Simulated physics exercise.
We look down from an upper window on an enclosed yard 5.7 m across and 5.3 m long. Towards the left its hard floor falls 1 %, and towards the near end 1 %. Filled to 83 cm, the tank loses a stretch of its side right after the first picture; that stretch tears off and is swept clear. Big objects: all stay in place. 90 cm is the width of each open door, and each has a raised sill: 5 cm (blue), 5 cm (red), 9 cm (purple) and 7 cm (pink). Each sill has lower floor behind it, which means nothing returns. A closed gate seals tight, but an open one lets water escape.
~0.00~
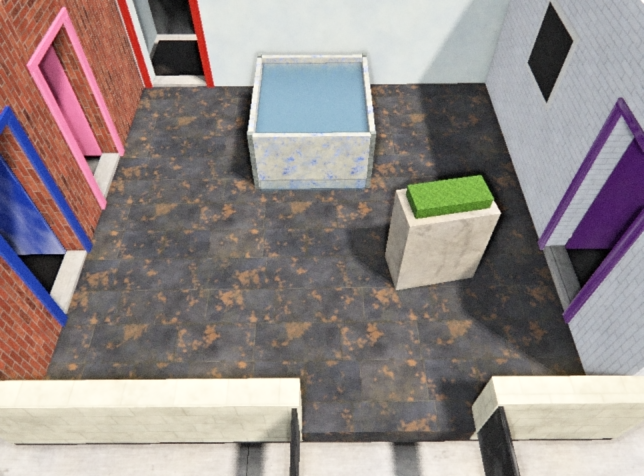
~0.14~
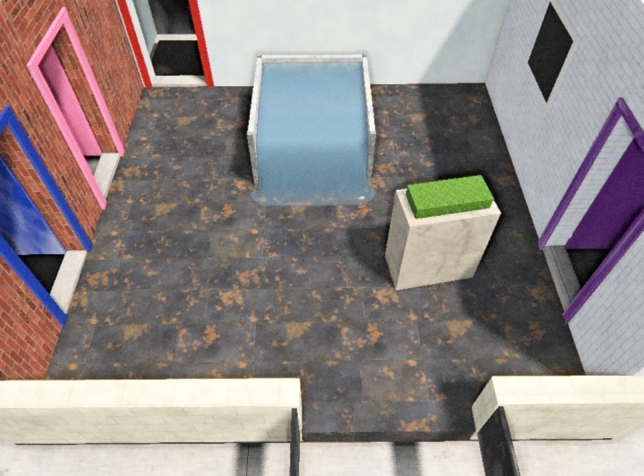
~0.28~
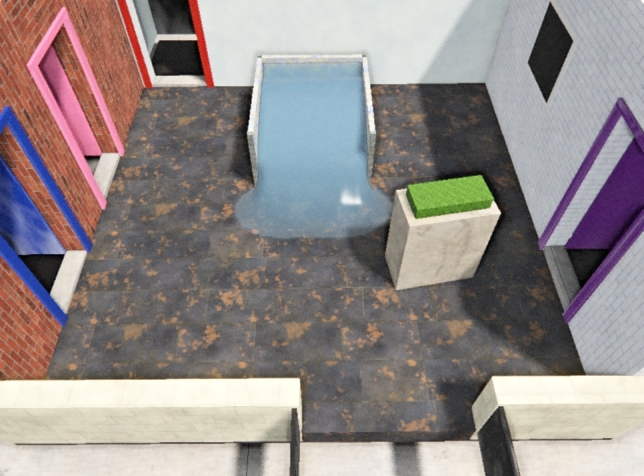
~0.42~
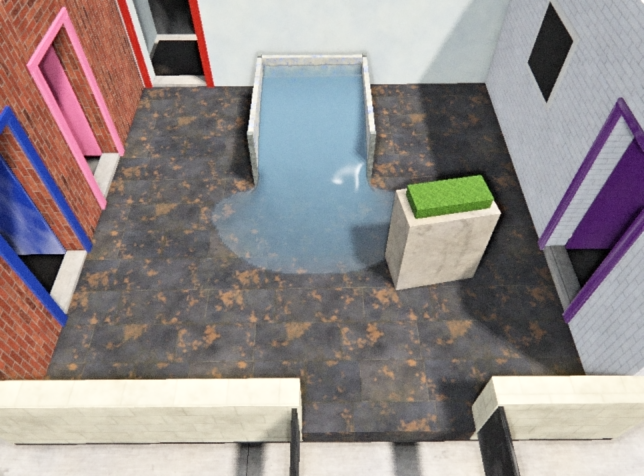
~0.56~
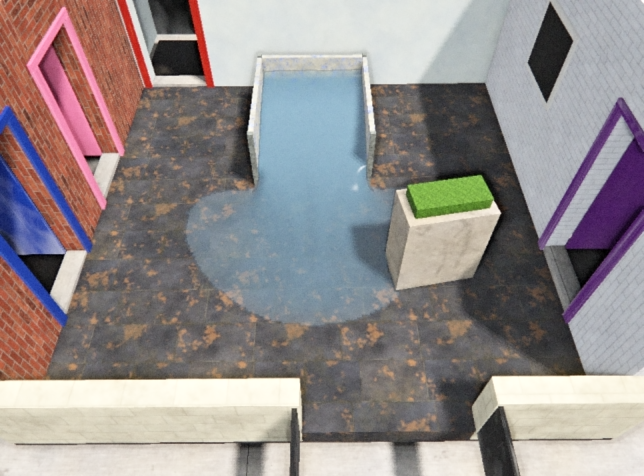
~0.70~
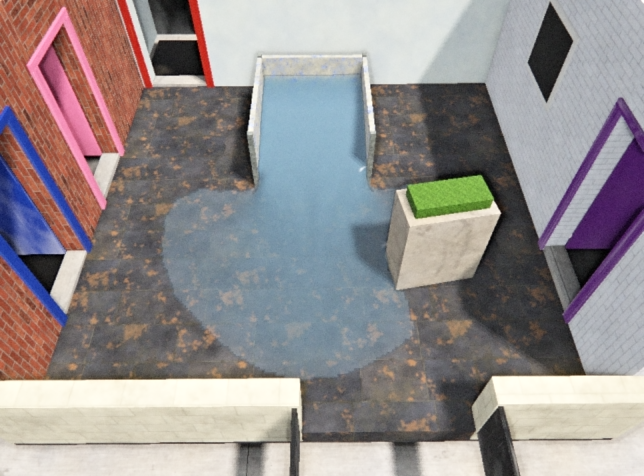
Water pouring from the open near side of a raised tank and spreading across a dark paved yard, past a grass-topped block.
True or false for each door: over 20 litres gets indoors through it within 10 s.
Blue door - true, red door - true, purple door - false, pink door - false.
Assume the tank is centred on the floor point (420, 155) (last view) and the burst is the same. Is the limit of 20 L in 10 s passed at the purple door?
Lab note: Purple door limit exceeded.
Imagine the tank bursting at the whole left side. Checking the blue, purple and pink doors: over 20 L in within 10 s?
In that case, blue door: More than that, purple door: Less than that, pink door: More than that.
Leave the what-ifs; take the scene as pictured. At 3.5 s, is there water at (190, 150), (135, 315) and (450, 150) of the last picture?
Untouched, soaked, soaked.
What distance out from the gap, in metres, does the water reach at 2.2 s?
Roughly 4.2 m.
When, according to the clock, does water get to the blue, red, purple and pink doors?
Times: Blue 1.4 seconds, red 4.5 seconds, purple 1.6 seconds, pink 3.4 seconds.
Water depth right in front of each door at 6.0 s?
Door by door, in cm: Blue reads 8, red reads 11, purple reads 1, pink reads 4.
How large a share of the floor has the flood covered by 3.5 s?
Around 65 per cent.
After 1.4 s water covers 45 % of the floor and is deepest (36 cm) near (268, 408); blue door 1 cm at the sill, 0 L in, red door not reached, purple door not reached, pink door not reached.
After 2.2 s water covers 50 % of the floor and is deepest (46 cm) near (53, 410); blue door 6 cm at the sill, 2 L in, red door not reached, purple door 4 cm at the sill, 0 L in, pink door not reached.
After 3.5 s water covers 65 % of the floor and is deepest (22 cm) near (35, 411); blue door 10 cm at the sill, 21 L in, red door not reached, purple door 3 cm at the sill, 0 L in, pink door 5 cm at the sill, 0 L in.
After 6.0 s water covers 90 % of the floor and is deepest (11 cm) near (35, 411); blue door 8 cm at the sill, 46 L in, red door 11 cm at the sill, 29 L in, purple door 1 cm at the sill, 0 L in, pink door 4 cm at the sill, 0 L in.
After 10.0 s water covers 85 % of the floor and is deepest (9 cm) near (114, 178); blue door 6 cm at the sill, 60 L in, red door 5 cm at the sill, 58 L in, purple door 0 cm at the sill, 0 L in, pink door 7 cm at the sill, 0 L in.
